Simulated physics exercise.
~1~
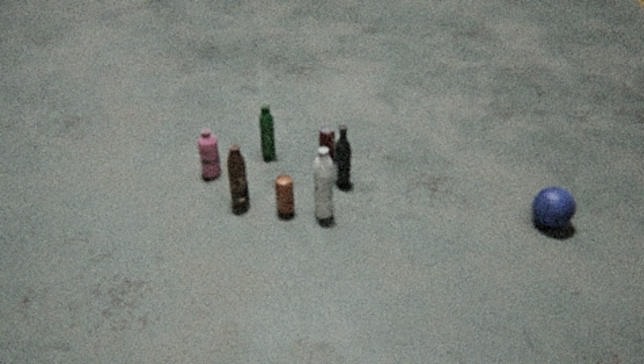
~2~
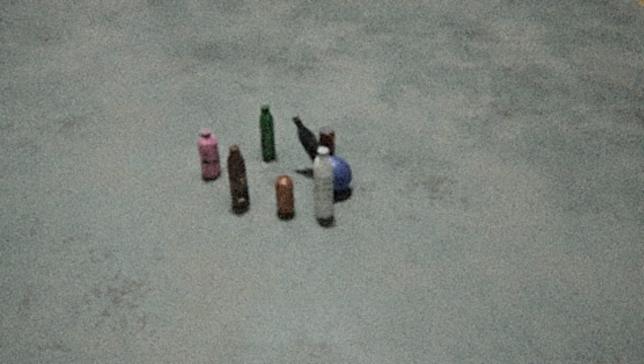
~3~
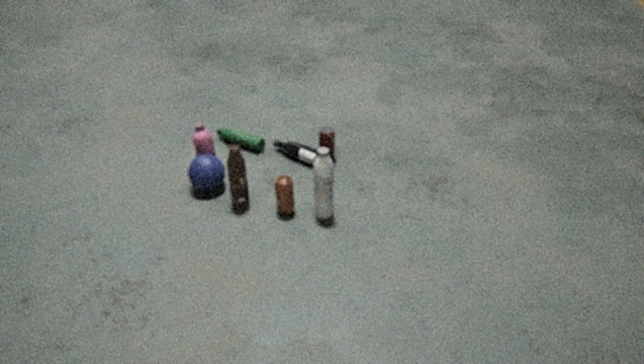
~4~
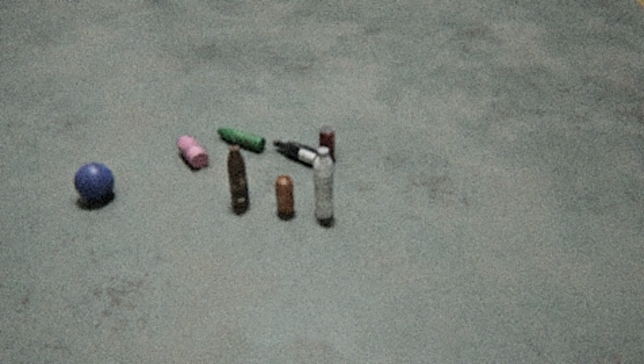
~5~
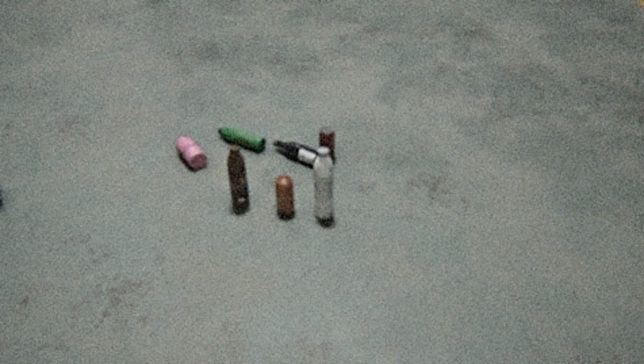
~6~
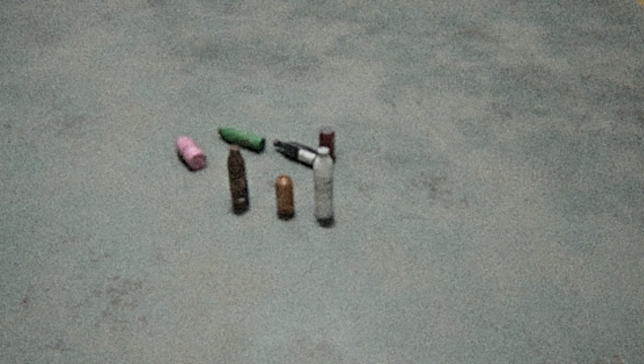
At first, seven bottles and cans stand in a loose group on a grey-green floor, with a blue ball off to the right. The ball rolls left into the group, and the black bottle tips over as it arrives. It keeps rolling left, and by the time it reaches the pink bottle, the black and green bottles are lying on their sides. The pink bottle topples too, while the ball rolls away and out of view on the left. In the end, those three bottles lie still, while the brown bottle, orange can, white bottle and red can remain upright.
